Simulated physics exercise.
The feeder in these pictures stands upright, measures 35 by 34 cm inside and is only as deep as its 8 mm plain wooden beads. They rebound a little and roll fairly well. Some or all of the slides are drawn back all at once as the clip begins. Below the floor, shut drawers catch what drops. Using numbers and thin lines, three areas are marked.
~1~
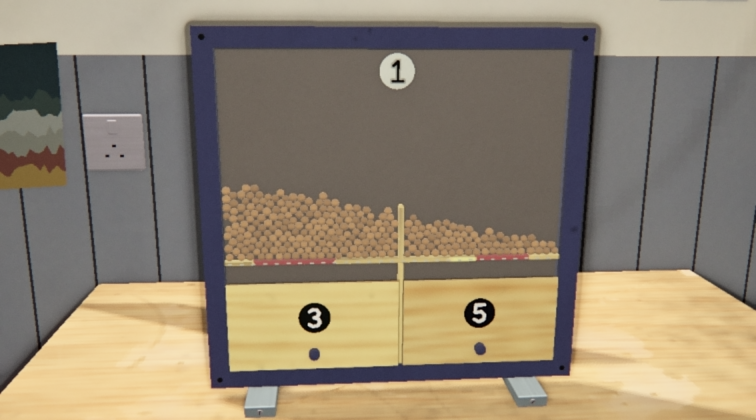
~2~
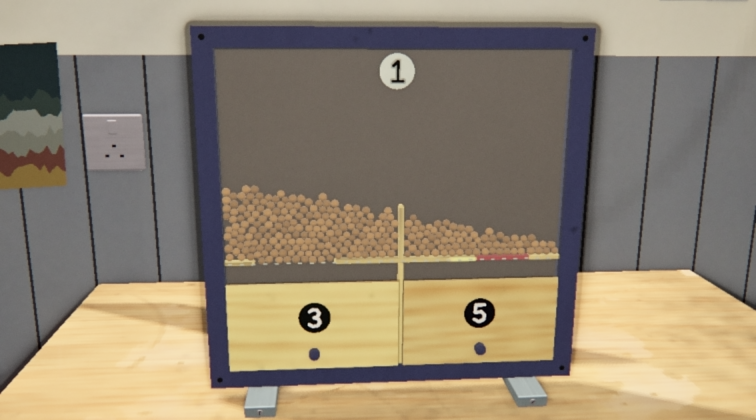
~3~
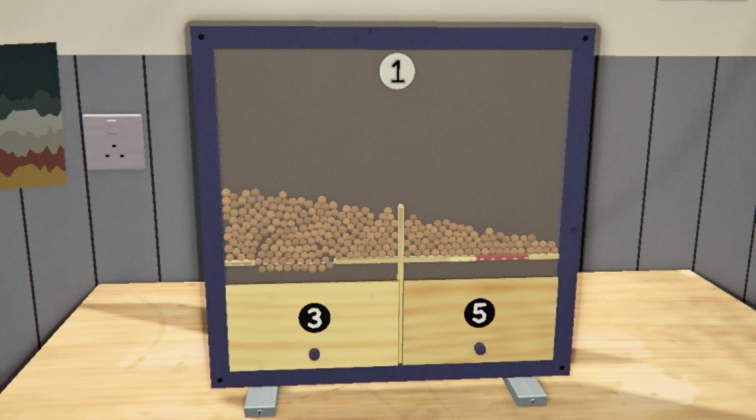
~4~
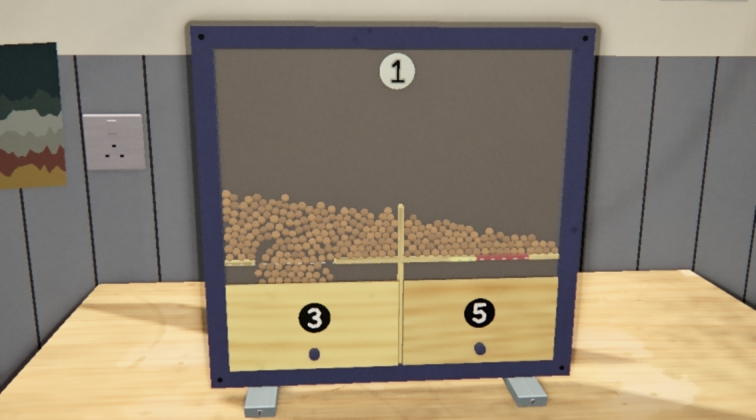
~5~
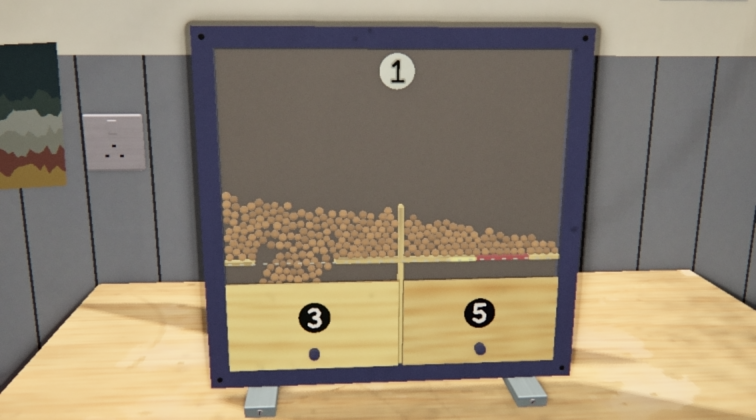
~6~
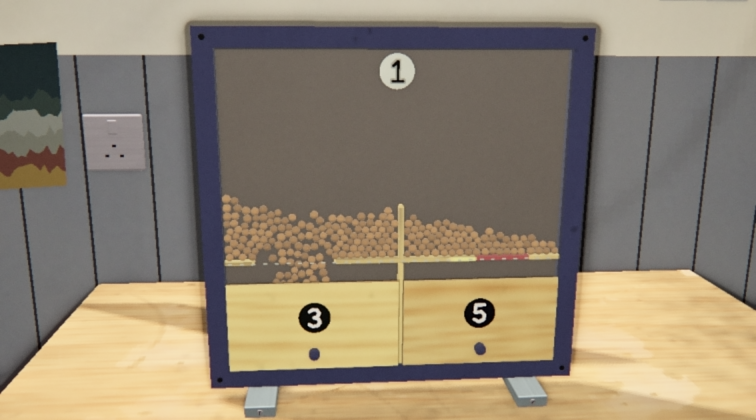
In a framed case, the left red slide disappears and brown beads drop through the gap.
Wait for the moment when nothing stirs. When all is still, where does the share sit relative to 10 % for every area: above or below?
No. 1: Above it. 3: Above it. 5: Below it.
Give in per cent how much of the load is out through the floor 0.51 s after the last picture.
Roughly 55 %.
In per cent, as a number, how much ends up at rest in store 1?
Around 40 percent.
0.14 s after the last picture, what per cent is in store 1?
Share: Some 50 per cent.
Then, 0.14 s later than the last picture, 50 % are out; no. 1, 50 %, no. 3, 45 %.
Then, 0.50 s later than the last picture, 55 % are out; no. 1, 45 %, no. 3, 55 %.
Then, 1.21 s later than the last picture, 60 % are out; no. 1, 40 %, no. 3, 60 %.
All still 1.8 s after it, 60 % are out; no. 1, 40 %, no. 3, 60 %, no. 5, 0 %.
